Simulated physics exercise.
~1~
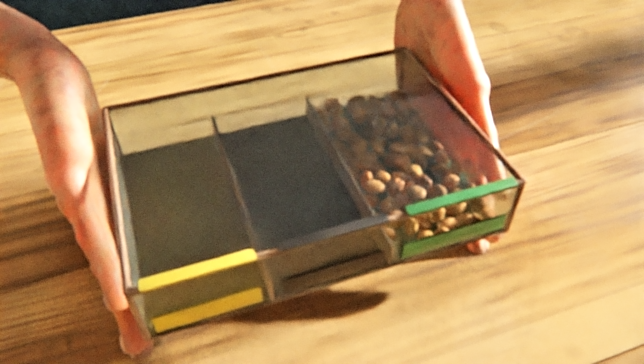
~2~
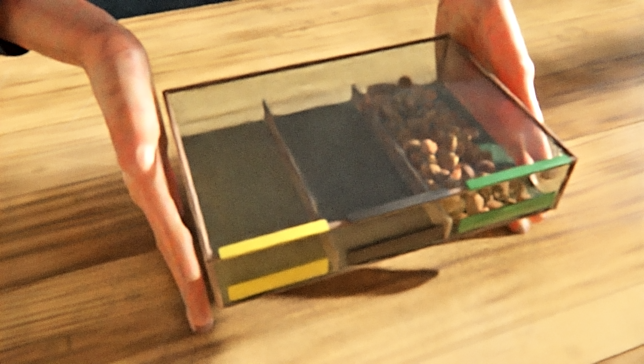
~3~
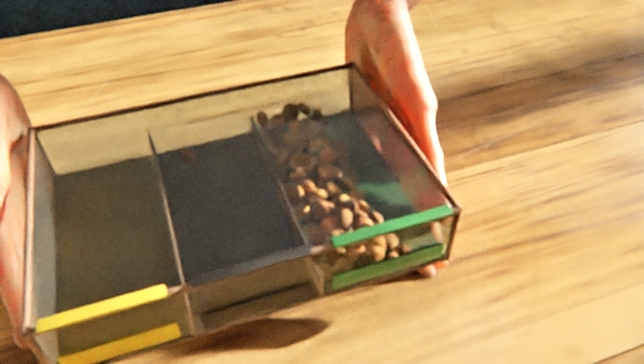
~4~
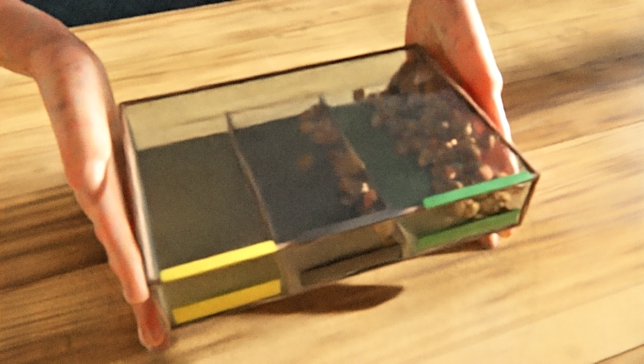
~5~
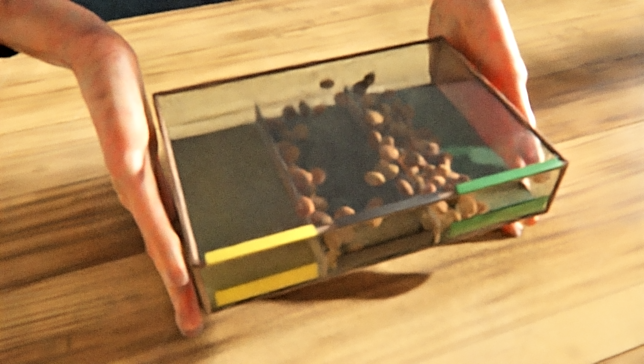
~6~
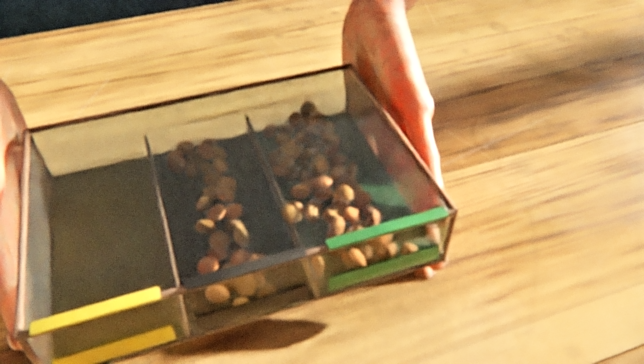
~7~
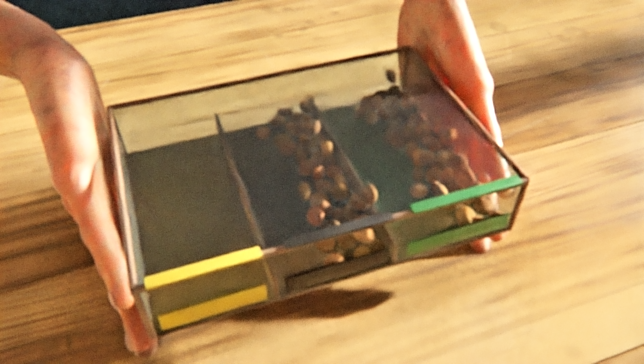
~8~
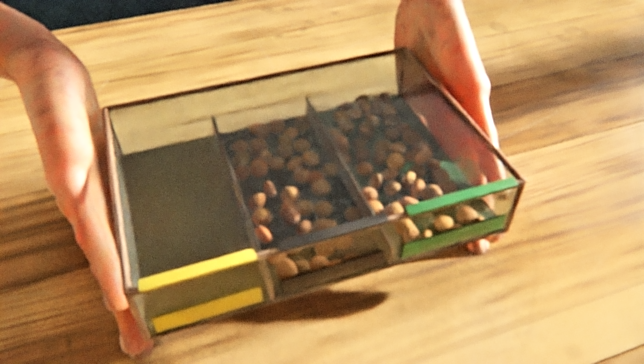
Hands shaking a clear lidded box side to side, brown pieces spilling from the green-marked compartment into the middle, yellow-marked one staying empty.
